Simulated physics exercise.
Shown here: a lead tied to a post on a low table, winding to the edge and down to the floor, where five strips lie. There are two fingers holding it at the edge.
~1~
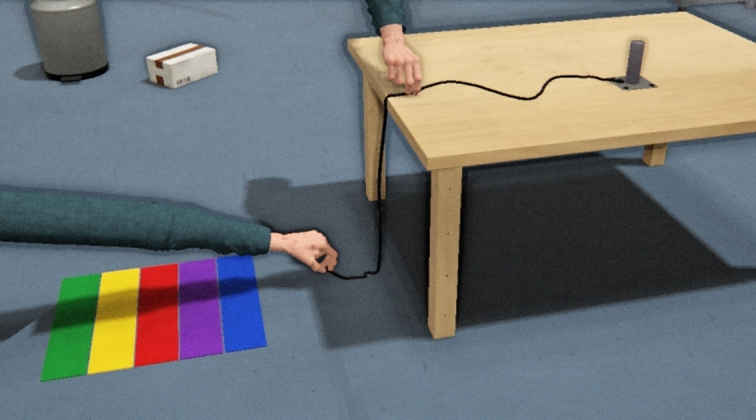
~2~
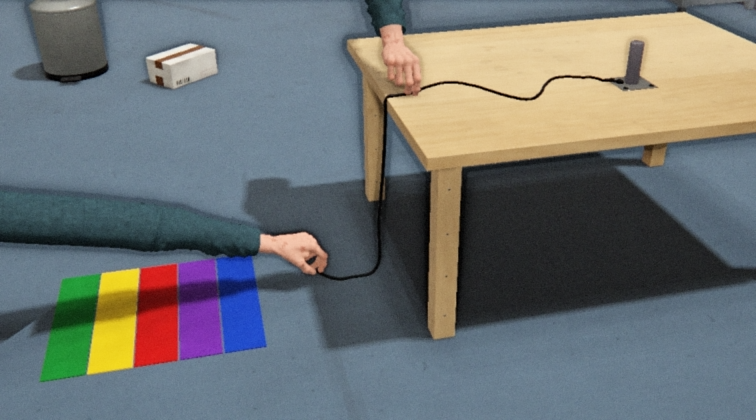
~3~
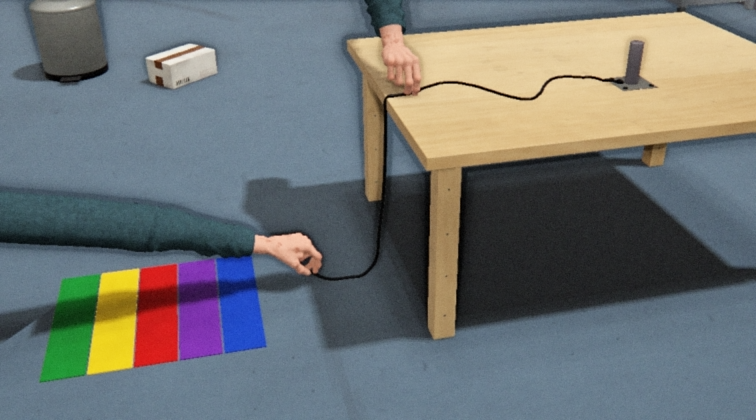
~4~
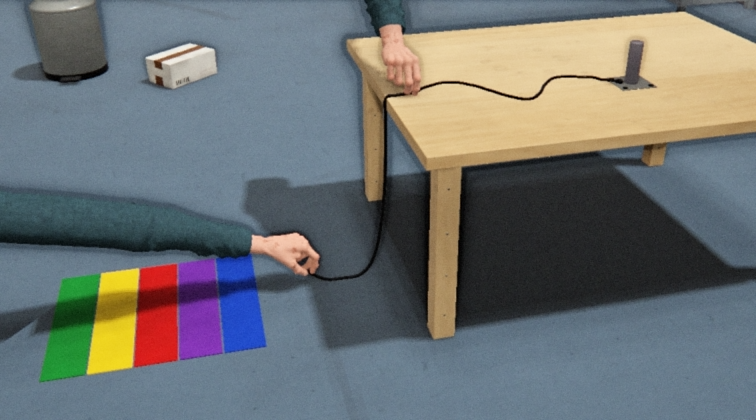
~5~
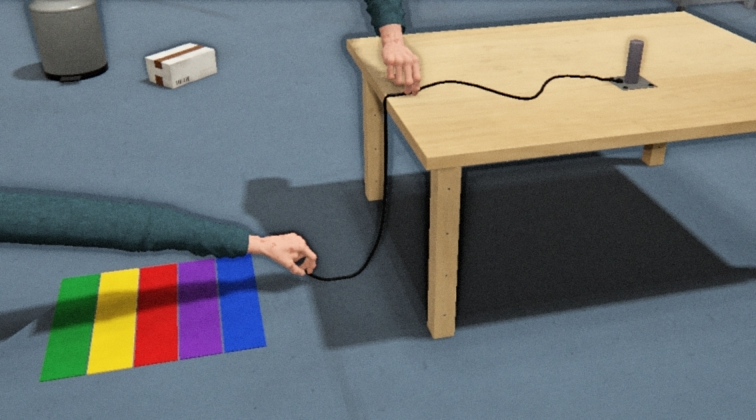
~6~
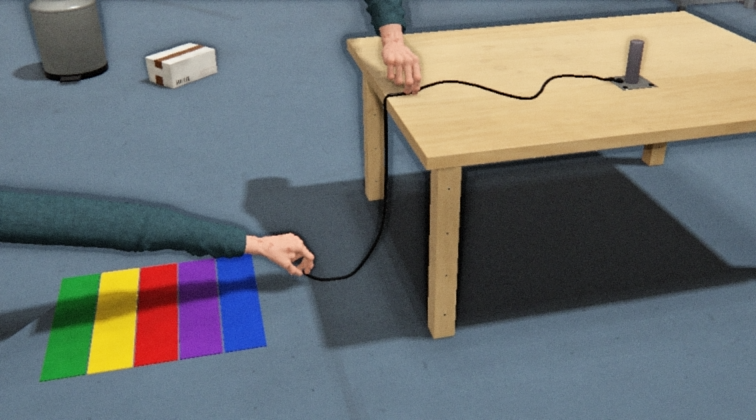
Hand near the floor drawing the end of a black cord slightly left beside coloured strips, another hand holding it at the table edge.
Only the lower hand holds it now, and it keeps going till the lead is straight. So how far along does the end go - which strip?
Along to the yellow strip.
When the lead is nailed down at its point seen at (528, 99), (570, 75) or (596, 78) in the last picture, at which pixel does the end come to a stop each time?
Result per try (px, approx.): (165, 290); (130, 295); (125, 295).
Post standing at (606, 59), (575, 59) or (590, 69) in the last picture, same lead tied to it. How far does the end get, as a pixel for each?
Around (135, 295), then (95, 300), then (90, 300).
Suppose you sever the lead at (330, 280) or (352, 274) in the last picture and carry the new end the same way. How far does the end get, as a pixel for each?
First (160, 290), then (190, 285).
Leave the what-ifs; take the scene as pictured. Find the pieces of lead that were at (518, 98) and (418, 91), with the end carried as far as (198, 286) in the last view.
You'll find them at (476, 95) and (377, 137).
Soon after, end near (198, 286); over purple.
Then, end near (146, 294); over red.
At full stretch, end near (116, 298); over yellow. It gets as far as the yellow strip.
